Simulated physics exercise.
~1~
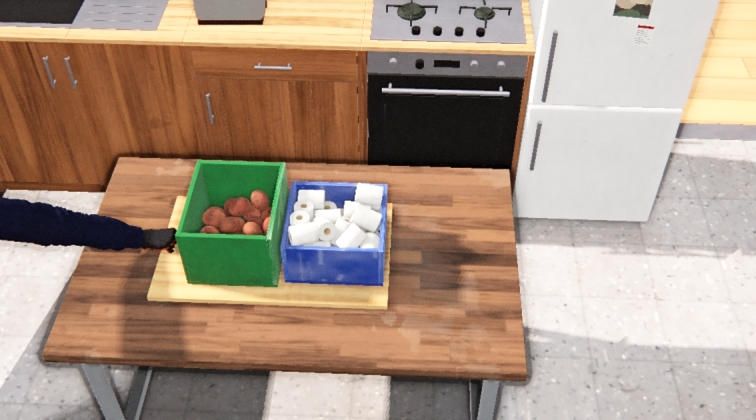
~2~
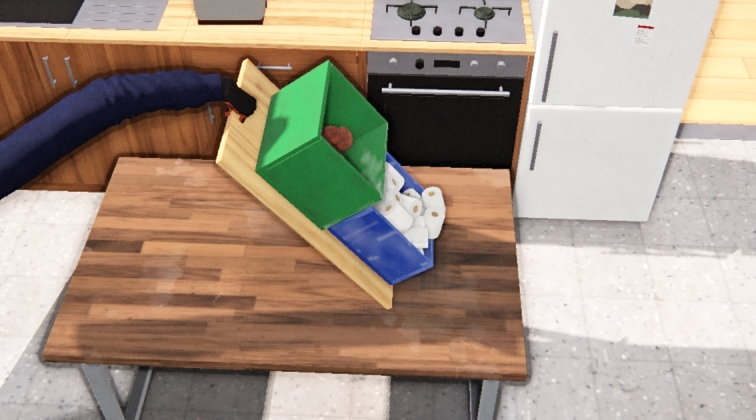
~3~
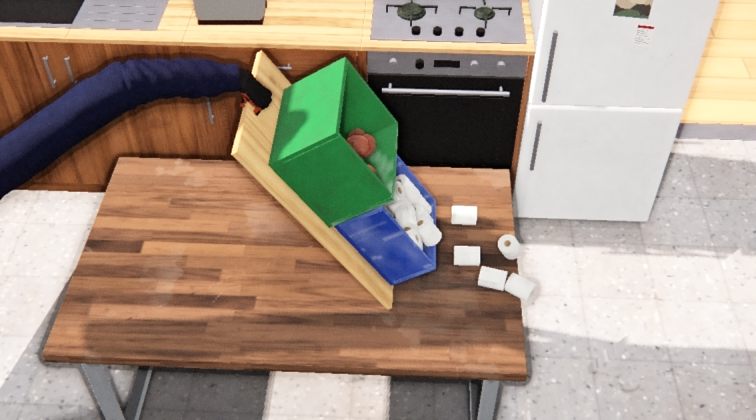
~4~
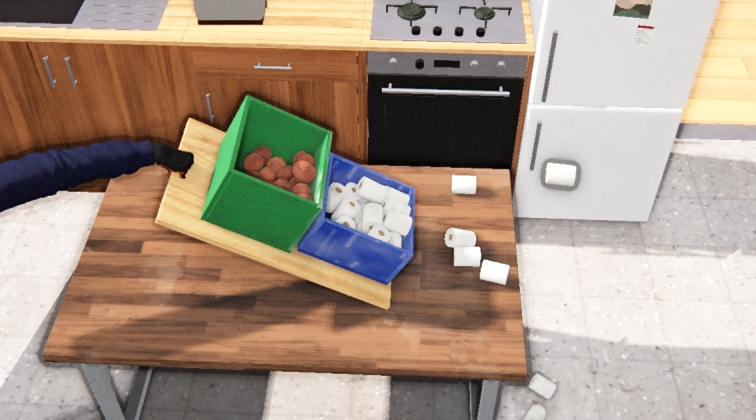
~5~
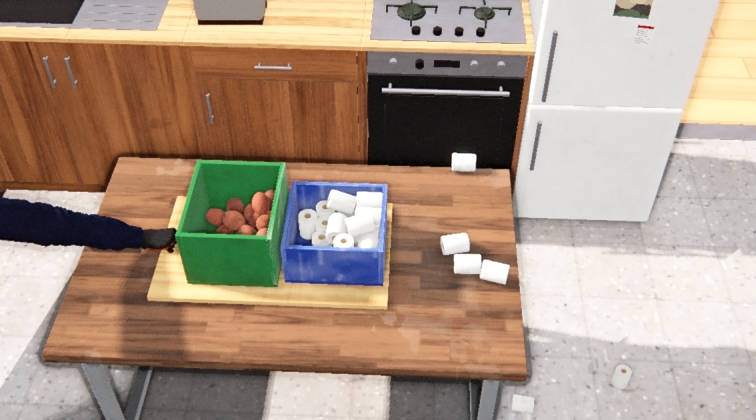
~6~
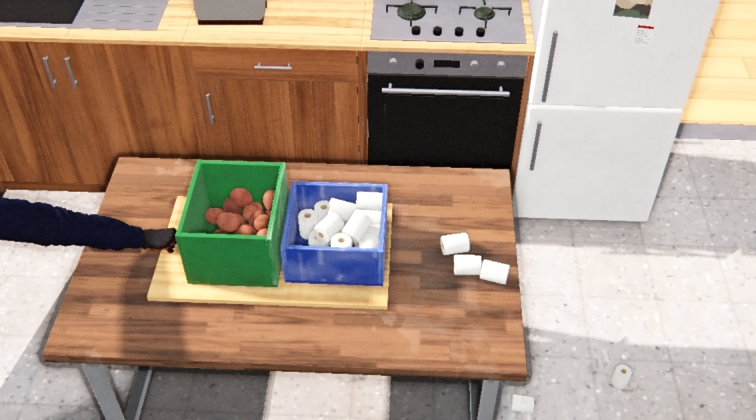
In a kitchen, a green box of red potatoes and a blue box of white paper rolls sit side by side on a plywood board on a wooden table. A dark-sleeved arm at the left raises the board's left end, tipping both boxes steeply to the right. The potatoes stay inside the green box, but several rolls tumble from the blue one across the tabletop. As the arm lowers the board, some rolls drop to the floor. The board ends flat, with three rolls left lying on the table's right side and the potatoes still in their box.
